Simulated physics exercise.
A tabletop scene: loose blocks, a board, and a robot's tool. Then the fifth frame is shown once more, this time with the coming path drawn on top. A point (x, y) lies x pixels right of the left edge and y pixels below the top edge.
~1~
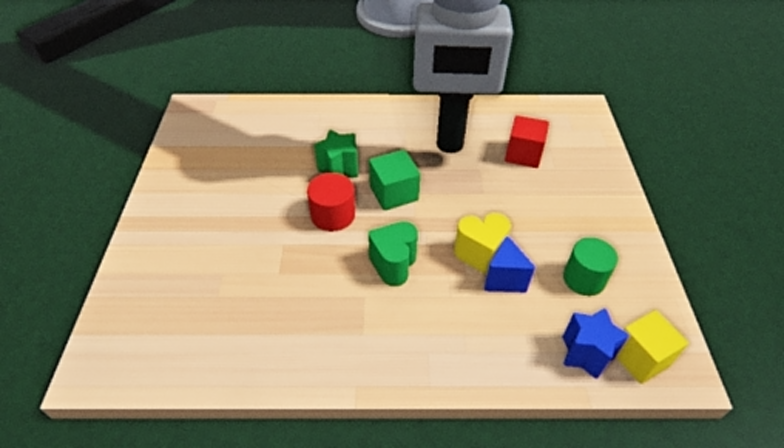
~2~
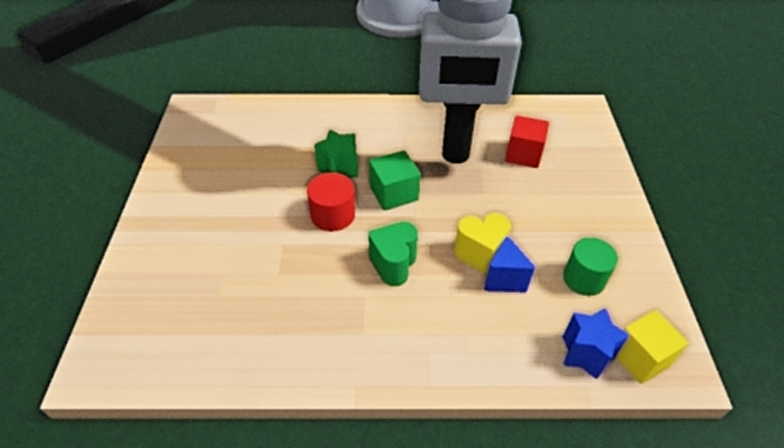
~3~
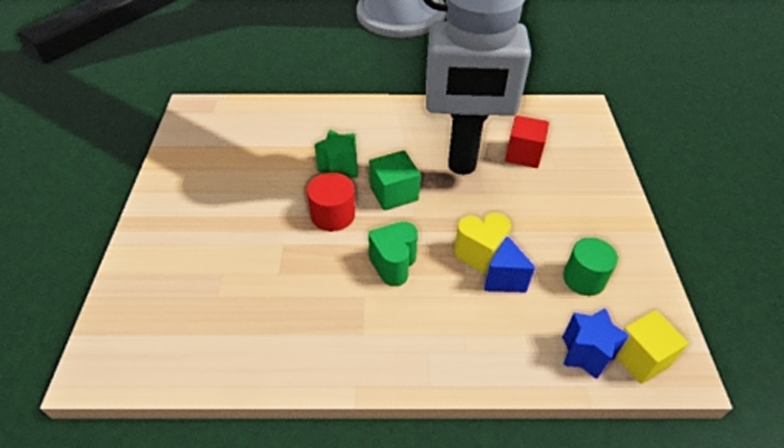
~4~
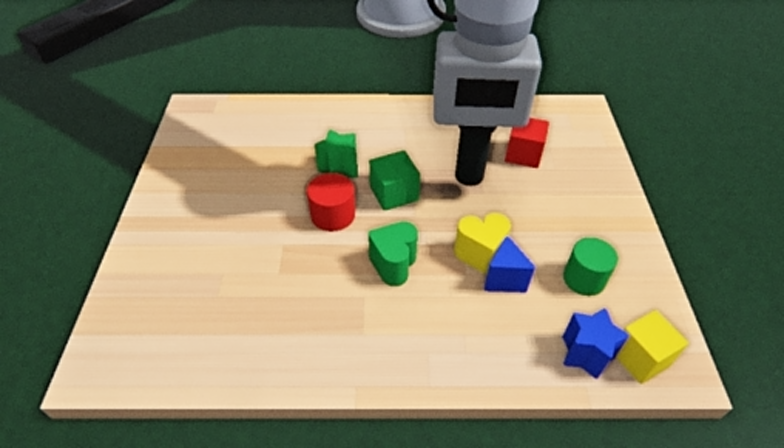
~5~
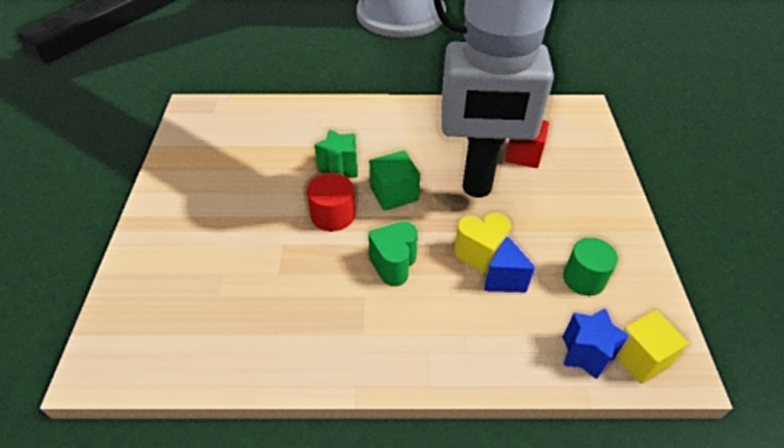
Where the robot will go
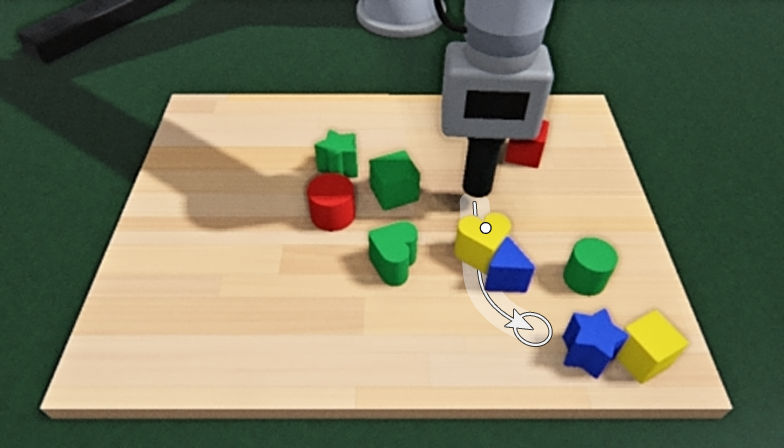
A gray robot arm with a black cylindrical tip moves a short distance forward and slightly right over a wooden board, passing between a green cube and a red cube, while the scattered red, green, yellow and blue blocks stay still.
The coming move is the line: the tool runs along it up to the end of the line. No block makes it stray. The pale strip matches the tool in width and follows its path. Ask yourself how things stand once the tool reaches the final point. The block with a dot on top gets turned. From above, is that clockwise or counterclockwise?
Looking down on the board, it turns clockwise.
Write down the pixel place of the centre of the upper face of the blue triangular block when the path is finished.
Pixel (574, 300).
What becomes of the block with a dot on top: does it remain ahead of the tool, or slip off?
The tool passes it.
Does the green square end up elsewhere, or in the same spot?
That block is not shifted.
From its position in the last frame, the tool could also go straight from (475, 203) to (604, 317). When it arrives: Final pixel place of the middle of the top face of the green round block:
I predict (646, 275).
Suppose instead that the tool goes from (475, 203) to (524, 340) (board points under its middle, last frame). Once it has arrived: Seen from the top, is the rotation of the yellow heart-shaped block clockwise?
The answer is yes.
Path on the board, from (475, 203) through (477, 244) and (485, 292) to (533, 329); the dot is on the yellow heart-shaped block.
The first path, step by step. One third of the way, tool (480, 230); yellow heart-shaped block (488, 244); blue triangular block (518, 262).
Two thirds of the way, tool (488, 278); yellow heart-shaped block (497, 297); blue triangular block (541, 293), turned 30° anticlockwise.
At the end, tool (538, 316); green square in place; yellow heart-shaped block (517, 329), turned 45° clockwise; blue triangular block (574, 300), turned 45° anticlockwise; blue star (607, 333), turned 15° clockwise.
